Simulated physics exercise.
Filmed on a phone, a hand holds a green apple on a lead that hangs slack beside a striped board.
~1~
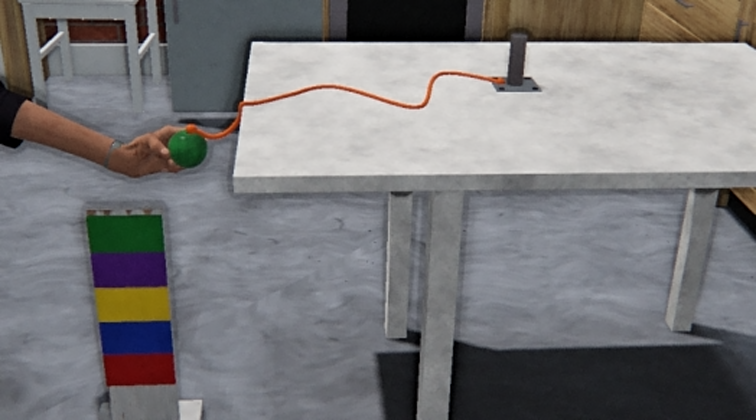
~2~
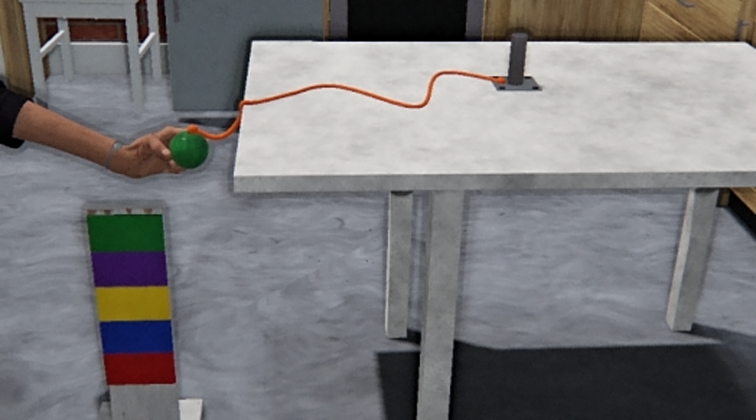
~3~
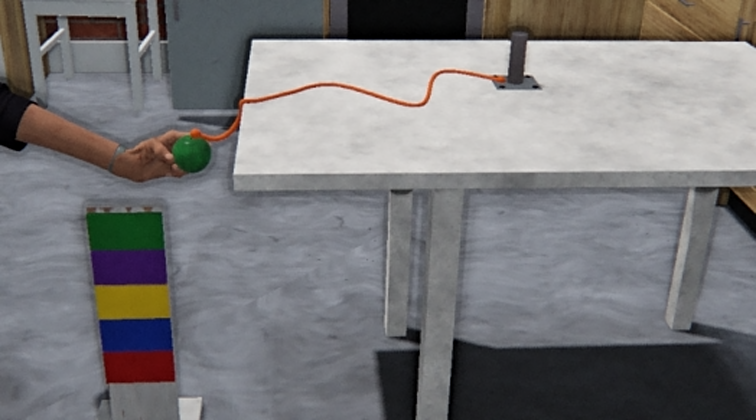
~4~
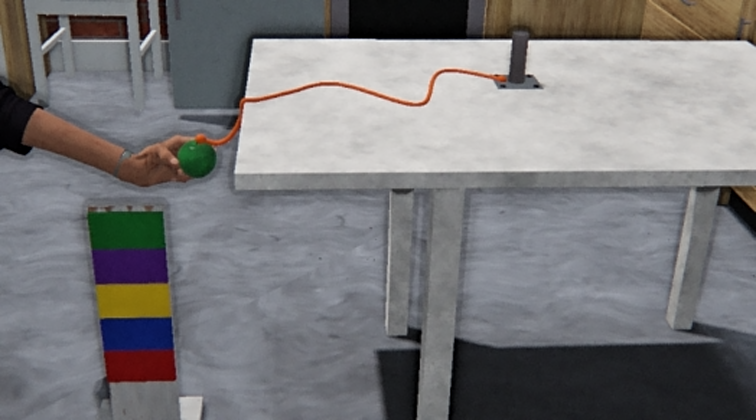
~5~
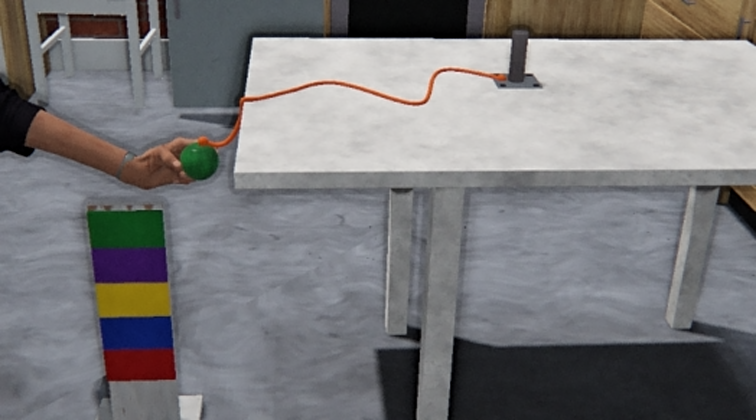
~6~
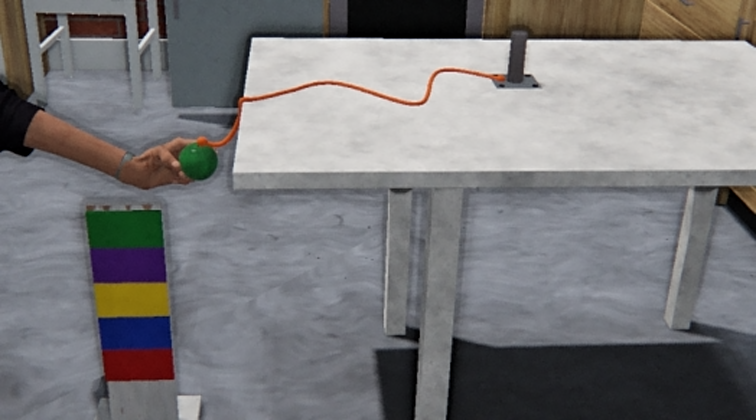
In a room with a pale stone-like table, a hand at the left holds a green ball-like apple on a slack orange lead running across the tabletop to a small dark post, above a board striped green, purple, yellow, blue and red. The hand shifts slightly down and right, then stays nearly still.
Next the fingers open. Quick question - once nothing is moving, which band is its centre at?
The yellow band, I would say.
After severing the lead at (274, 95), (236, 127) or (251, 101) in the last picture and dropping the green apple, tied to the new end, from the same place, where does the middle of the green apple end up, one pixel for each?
(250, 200), (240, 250), (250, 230).
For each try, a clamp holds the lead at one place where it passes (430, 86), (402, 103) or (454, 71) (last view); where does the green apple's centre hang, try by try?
Going through the tries, I'd expect close to (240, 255), (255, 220) and lastly (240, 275).
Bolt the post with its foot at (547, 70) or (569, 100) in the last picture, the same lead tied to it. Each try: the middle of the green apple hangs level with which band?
Result 1: Purple. Result 2: Purple.
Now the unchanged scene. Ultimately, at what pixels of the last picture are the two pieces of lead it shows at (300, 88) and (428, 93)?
Point one to (242, 155), point two to (365, 90).
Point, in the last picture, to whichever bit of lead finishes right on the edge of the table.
That would be the bit at (346, 86).
A little later, apple near (260, 290); level with yellow.
Next, apple near (229, 295); level with yellow.
When it is over, apple near (244, 294); level with yellow. Its centre hangs level with the yellow band.
